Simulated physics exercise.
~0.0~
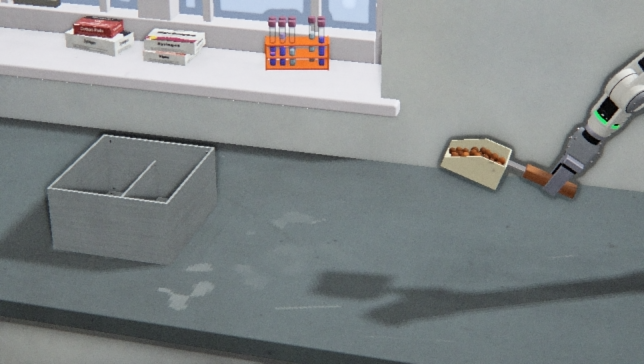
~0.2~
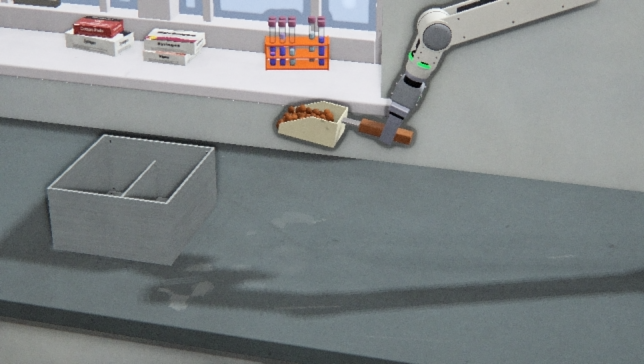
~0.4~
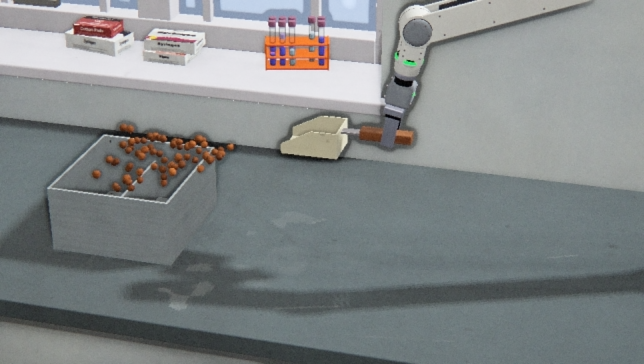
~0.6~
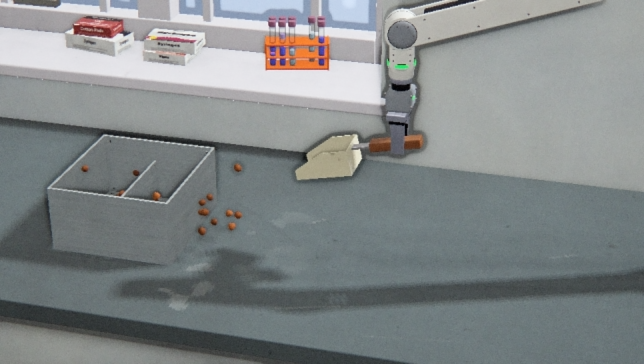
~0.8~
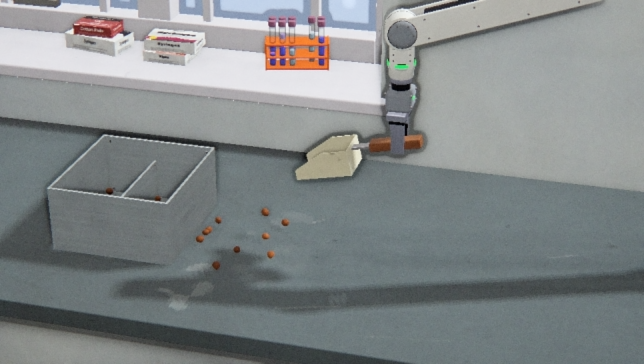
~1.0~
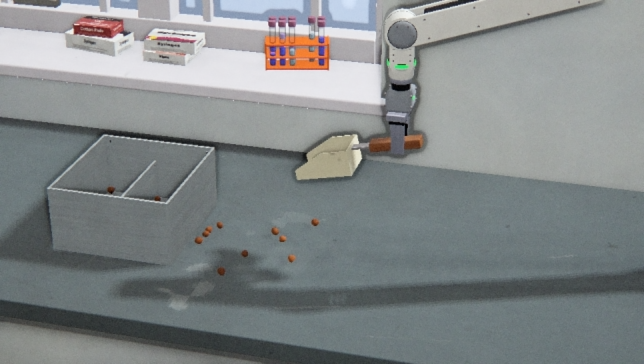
Robot arm swinging a scoop of hazelnuts left and flinging them into a divided grey bin, several scattering across the table.
